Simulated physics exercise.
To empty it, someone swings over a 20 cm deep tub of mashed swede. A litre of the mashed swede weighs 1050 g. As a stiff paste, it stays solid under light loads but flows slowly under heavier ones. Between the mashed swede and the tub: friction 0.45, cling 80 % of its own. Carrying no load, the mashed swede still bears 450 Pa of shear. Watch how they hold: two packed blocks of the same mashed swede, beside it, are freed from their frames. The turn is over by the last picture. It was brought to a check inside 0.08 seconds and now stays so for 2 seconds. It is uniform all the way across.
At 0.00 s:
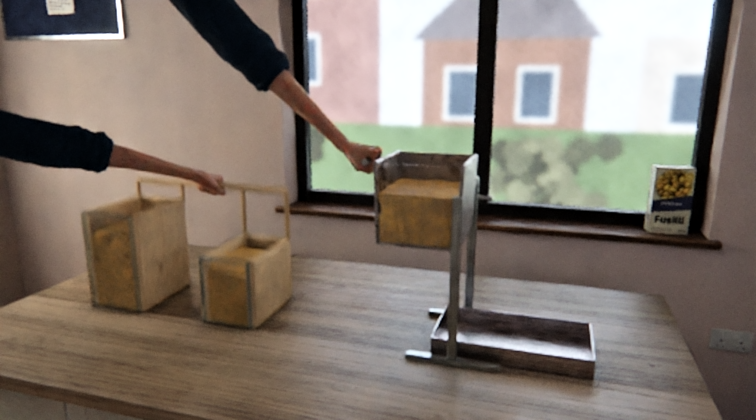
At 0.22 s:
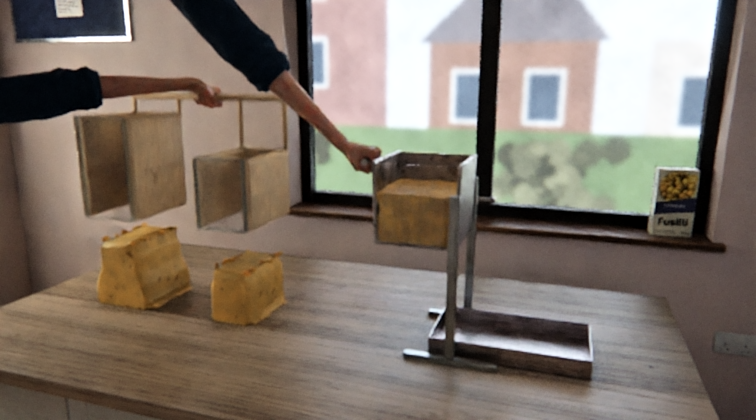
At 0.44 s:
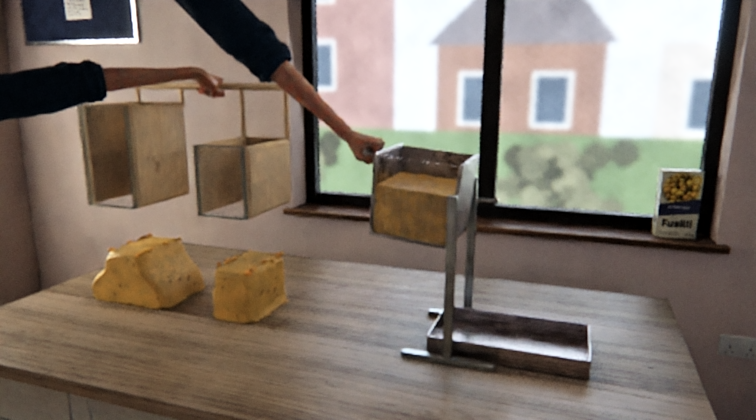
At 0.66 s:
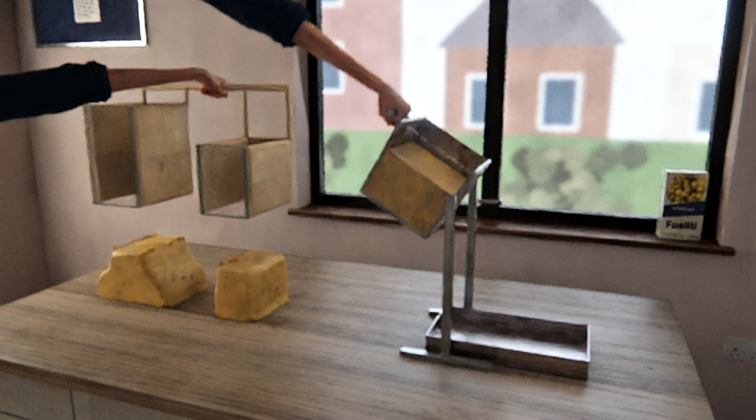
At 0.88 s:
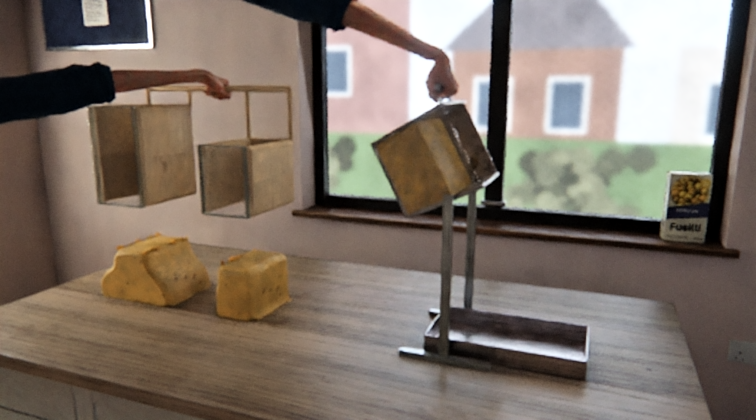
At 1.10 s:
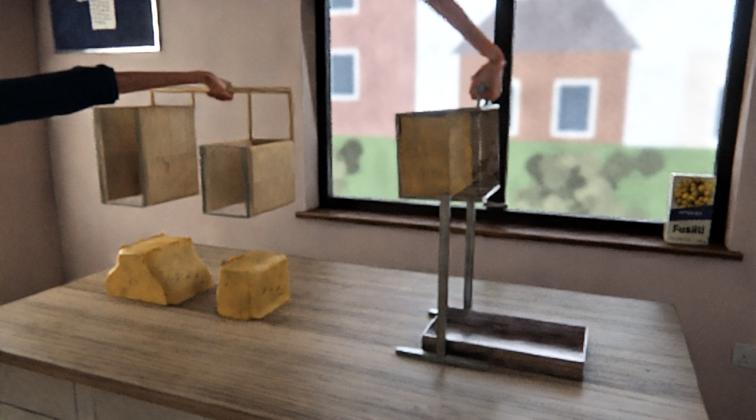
We see a hand lift two joined wooden casings off two blocks of yellow mash, which sag, the left one more, before another hand turns a mash-filled tub clockwise on its stand until its open side faces right.
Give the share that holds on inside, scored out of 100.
About 100 per cent.
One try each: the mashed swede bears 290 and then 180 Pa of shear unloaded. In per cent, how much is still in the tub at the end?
Try one gives 75 per cent, try two gives 55 per cent.
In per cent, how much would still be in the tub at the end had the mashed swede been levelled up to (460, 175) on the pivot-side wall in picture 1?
I'd say close to 65 % stays in the tub.
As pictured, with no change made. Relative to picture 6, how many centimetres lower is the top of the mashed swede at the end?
The top ends up some 4 cm below its level in the last picture.
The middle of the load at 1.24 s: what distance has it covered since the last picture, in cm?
Close to 1 centimetres.
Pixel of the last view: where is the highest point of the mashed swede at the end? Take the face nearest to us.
Somewhere near (424, 132) in the last view.
After 1.24 s, the tub is at 87 degrees and holds 100 %.
After 1.41 s, the tub is at 87 degrees and holds 100 %.
After 1.58 s, the tub is at 87 degrees and holds 100 %.
After 1.75 s, the tub is at 87 degrees and holds 100 %.
After 3.10 s, the tub is at 87 degrees and holds 100 %.
